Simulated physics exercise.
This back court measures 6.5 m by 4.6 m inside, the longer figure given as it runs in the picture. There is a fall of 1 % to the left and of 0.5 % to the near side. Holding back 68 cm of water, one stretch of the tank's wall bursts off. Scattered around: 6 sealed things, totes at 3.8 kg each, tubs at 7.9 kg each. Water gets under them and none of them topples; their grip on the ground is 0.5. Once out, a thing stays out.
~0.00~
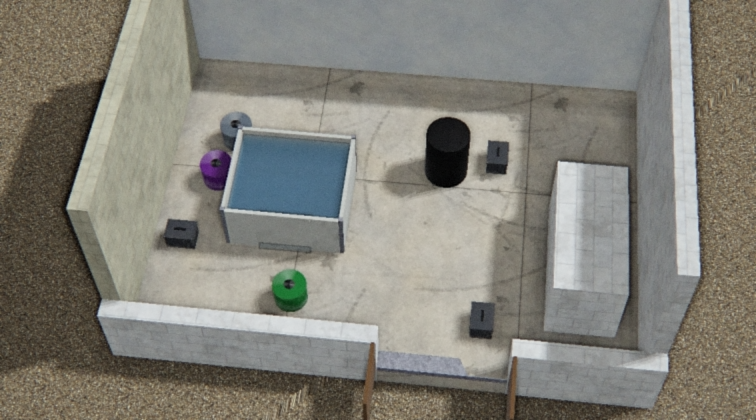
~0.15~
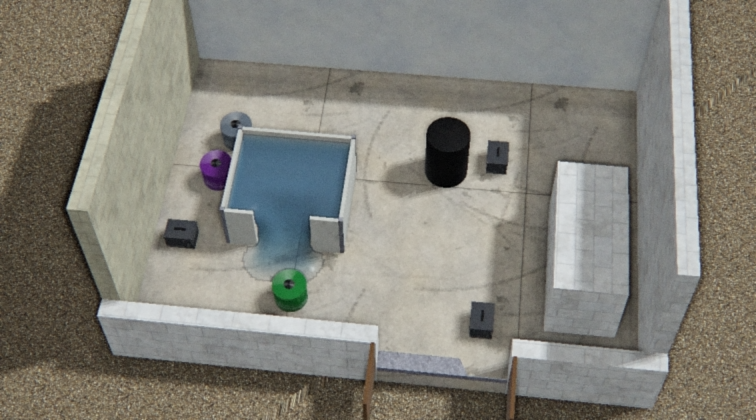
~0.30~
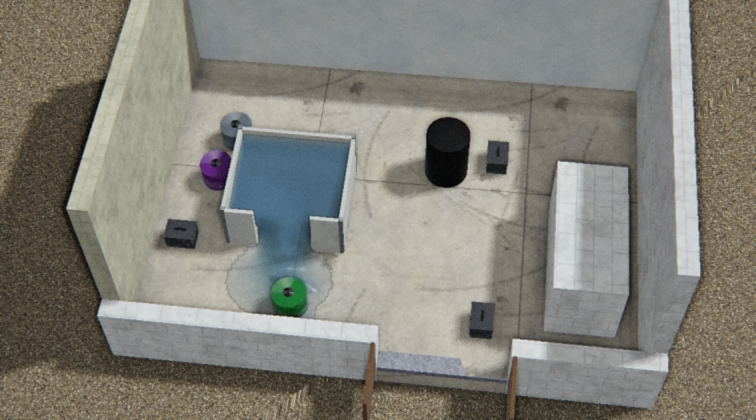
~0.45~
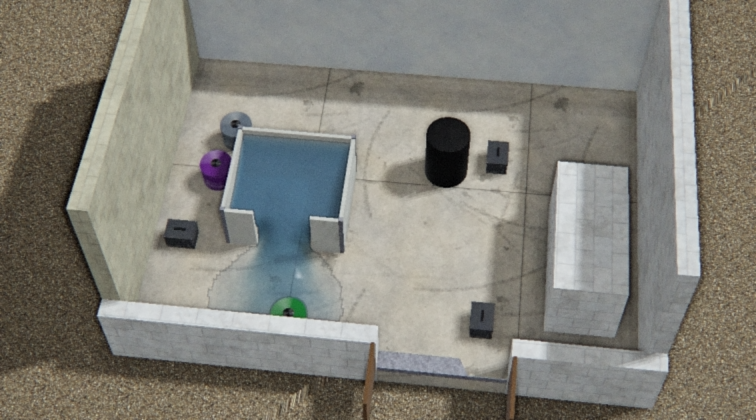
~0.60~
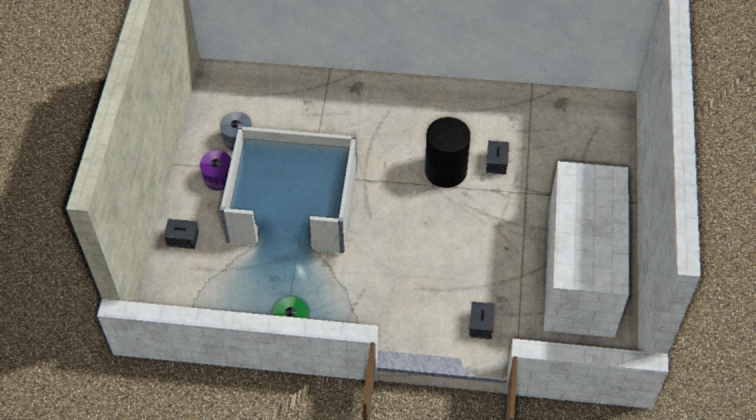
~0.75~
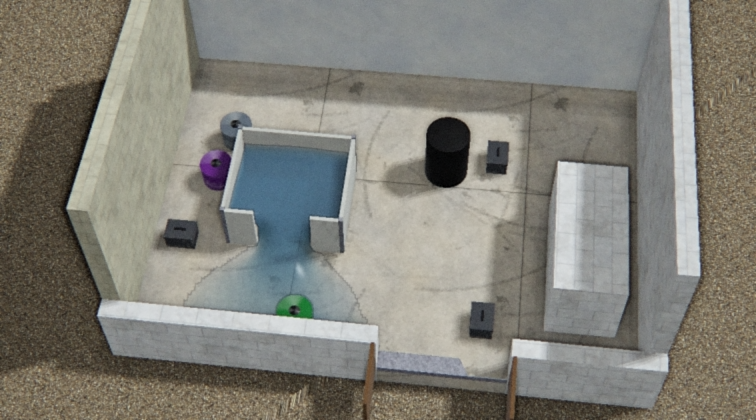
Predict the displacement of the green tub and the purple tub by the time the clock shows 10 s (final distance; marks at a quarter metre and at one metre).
As I see it, the green tub is likely to be swept off. The purple tub is likely to be swept off.
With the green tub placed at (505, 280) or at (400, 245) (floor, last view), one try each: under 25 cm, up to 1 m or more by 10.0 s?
Respectively: It is shoved a long way; it rests almost unmoved.
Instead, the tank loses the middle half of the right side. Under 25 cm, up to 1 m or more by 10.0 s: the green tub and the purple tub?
Well, the green tub basically stays there and the purple tub basically stays there.
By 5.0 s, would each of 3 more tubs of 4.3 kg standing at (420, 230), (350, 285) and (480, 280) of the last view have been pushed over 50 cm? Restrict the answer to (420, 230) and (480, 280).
First not far enough, second far enough.
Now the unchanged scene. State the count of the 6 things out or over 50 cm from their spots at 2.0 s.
It comes to 1.
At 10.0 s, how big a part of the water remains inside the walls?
Close to 88 in a hundred parts remain.
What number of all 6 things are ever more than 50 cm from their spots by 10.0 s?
Tally: 6.
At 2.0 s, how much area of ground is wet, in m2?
My estimate is roughly 10.5 m2.
After 2.0 s the green tub is near (439, 262), 2.0 m from its start, aground; the purple tub is near (216, 163), 0.0 m from its start, aground; 0 of 6 are out; 0 afloat.
After 4.5 s the green tub is near (477, 233), 2.6 m from its start, aground; the purple tub is near (219, 53), 1.9 m from its start, afloat; 0 of 6 are out; 4 afloat.
After 7.0 s the green tub is near (477, 233), 2.6 m from its start, aground; the purple tub is near (329, 90), 2.0 m from its start, afloat; 0 of 6 are out; 4 afloat.
After 10.0 s the green tub is near (477, 233), 2.6 m from its start, aground; the purple tub is near (354, 97), 2.2 m from its start, aground; 0 of 6 are out; 2 afloat.
